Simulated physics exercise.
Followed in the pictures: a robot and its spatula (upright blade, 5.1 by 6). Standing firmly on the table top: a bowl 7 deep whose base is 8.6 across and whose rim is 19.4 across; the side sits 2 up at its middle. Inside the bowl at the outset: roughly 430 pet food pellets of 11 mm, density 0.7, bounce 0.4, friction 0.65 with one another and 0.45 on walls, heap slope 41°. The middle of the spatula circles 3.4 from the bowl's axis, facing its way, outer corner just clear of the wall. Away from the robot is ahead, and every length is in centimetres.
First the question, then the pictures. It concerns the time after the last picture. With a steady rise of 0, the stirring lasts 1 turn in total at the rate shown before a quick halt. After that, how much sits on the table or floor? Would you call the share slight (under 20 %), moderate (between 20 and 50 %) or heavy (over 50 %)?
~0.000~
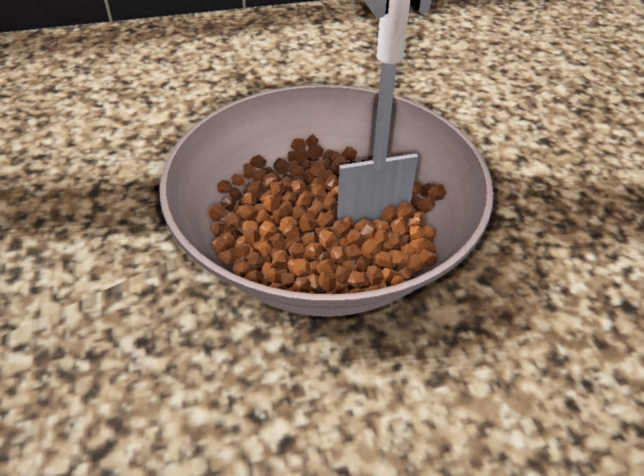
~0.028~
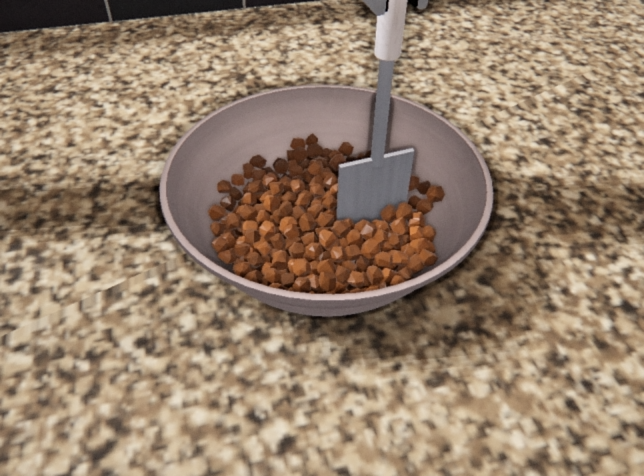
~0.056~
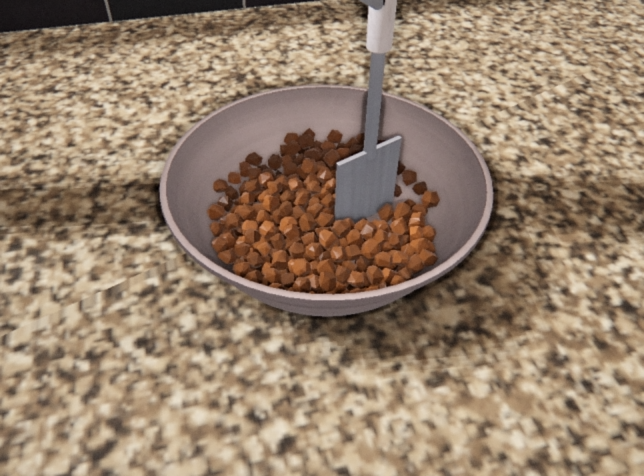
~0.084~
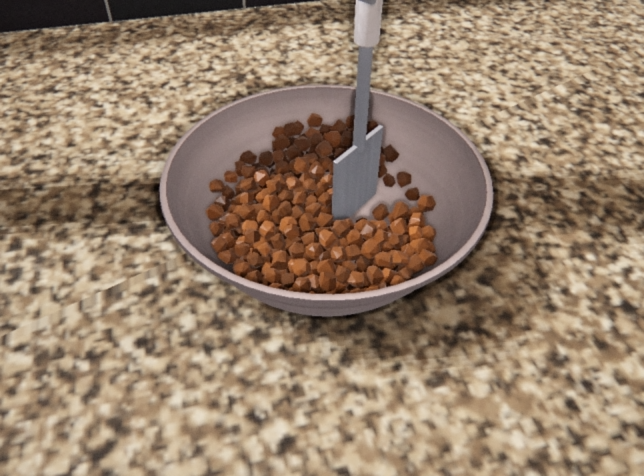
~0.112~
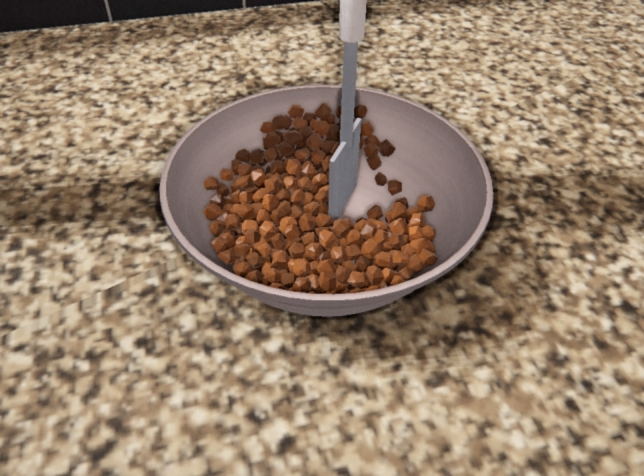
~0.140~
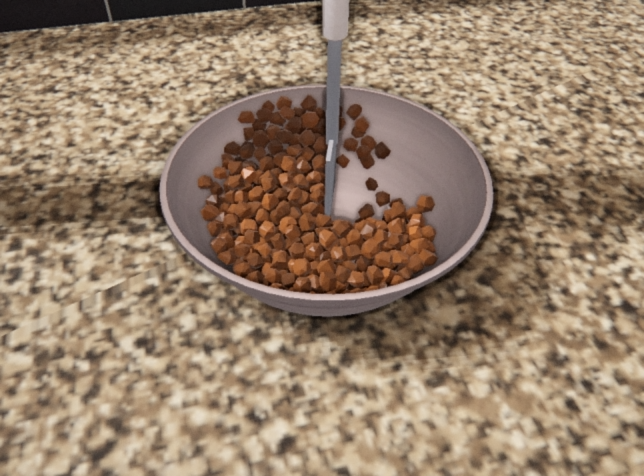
I would call it slight.
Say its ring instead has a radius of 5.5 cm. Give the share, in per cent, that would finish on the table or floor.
In that case roughly 5 per cent.
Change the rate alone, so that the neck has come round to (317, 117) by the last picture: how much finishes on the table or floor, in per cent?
Around 10 in a hundred.
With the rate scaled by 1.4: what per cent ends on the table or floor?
That gives some 15 percent.
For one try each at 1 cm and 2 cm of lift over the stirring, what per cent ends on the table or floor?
5 % and 5 %.
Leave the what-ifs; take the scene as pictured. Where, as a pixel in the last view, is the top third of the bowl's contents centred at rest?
It is centred near (384, 162).
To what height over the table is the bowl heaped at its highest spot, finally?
The top sits some 8.0 cm up.
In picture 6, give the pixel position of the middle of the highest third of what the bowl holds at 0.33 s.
Around (245, 236).
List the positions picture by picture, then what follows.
Spatula neck at (381, 141), 0° round; upper third of the load around (318, 211), from x 215 to 435, top at y 140; 426 in the bowl, in the first picture.
Spatula neck at (379, 138), 6° round; upper third of the load around (318, 208), from x 215 to 435, top at y 140, in the second picture.
Spatula neck at (372, 130), 21° round; upper third of the load around (318, 197), from x 215 to 430, top at y 135, in the third picture.
Spatula neck at (361, 124), 37° round; upper third of the load around (314, 185), from x 215 to 430, top at y 120, in the fourth picture.
Spatula neck at (347, 119), 53° round; upper third of the load around (303, 178), from x 210 to 430, top at y 110, in the fifth picture.
Spatula neck at (333, 117), 69° round; upper third of the load around (292, 170), from x 205 to 430, top at y 105; 426 in the bowl, in the sixth picture.
By 0.33 s, 181° round, highest piece 9 above the table; 421 in the bowl, 2 on the table or floor, 3 in flight or on the tool.
By 0.53 s, 293° round, highest piece 9 above the table; 409 in the bowl, 14 on the table or floor, 3 in flight or on the tool.
By 0.82 s, 0° round, highest piece 8 above the table; 396 in the bowl, 30 on the table or floor.
By 1.52 s, 0° round, highest piece 8 above the table; 396 in the bowl, 30 on the table or floor.
Final count, 396 in the bowl, 30 on the table or floor. That is 7 % on the table or floor.
